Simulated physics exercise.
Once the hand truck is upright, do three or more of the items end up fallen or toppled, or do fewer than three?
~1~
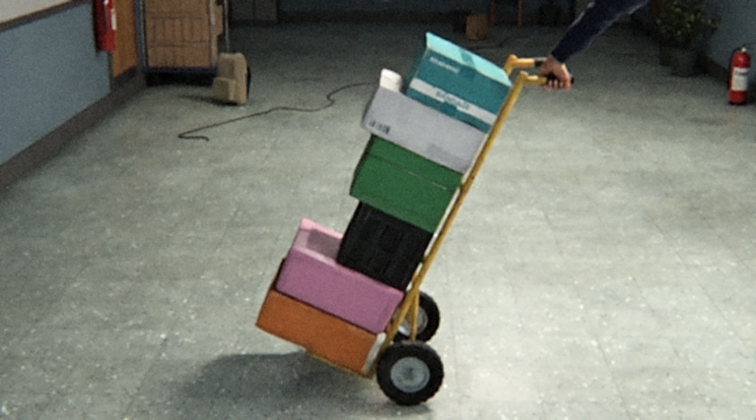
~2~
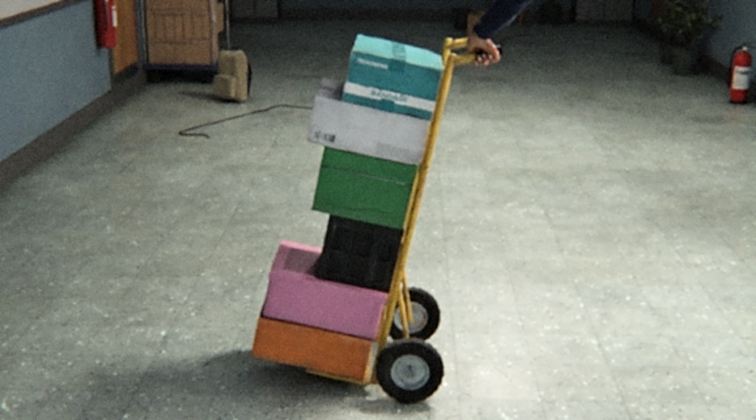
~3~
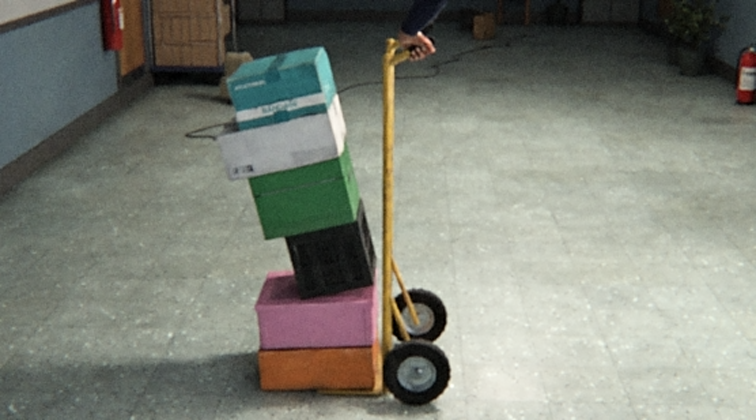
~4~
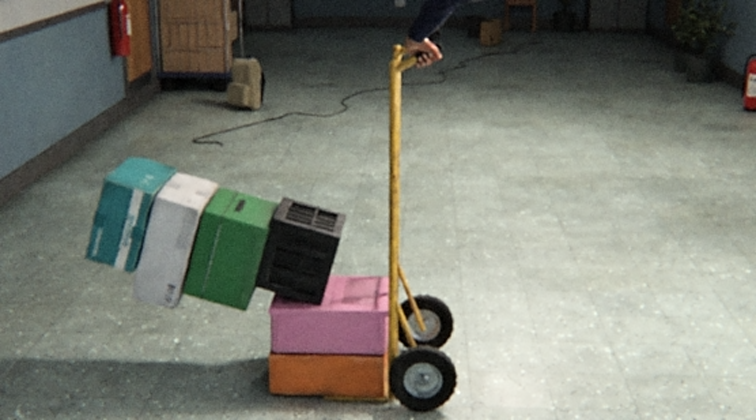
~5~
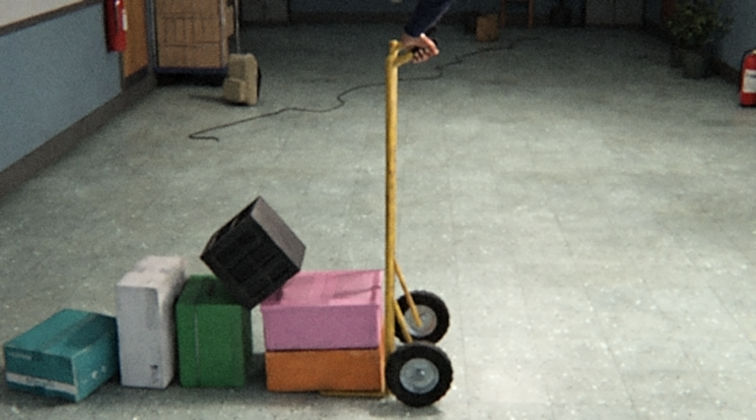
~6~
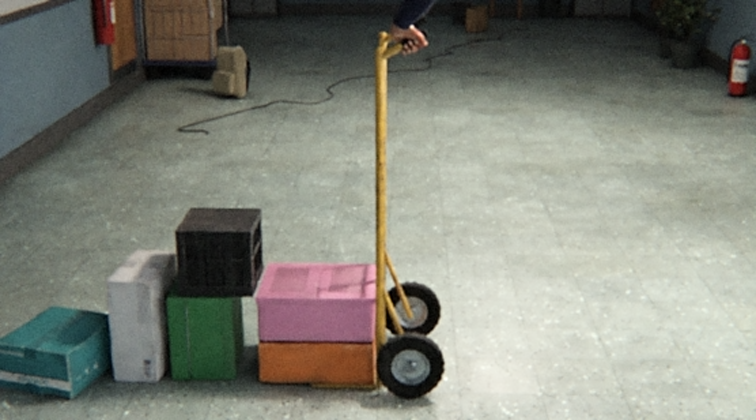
Three or more end up fallen or toppled. The turquoise, white and green boxes land on the floor, and the black crate tumbles over and rests on top of the green box.
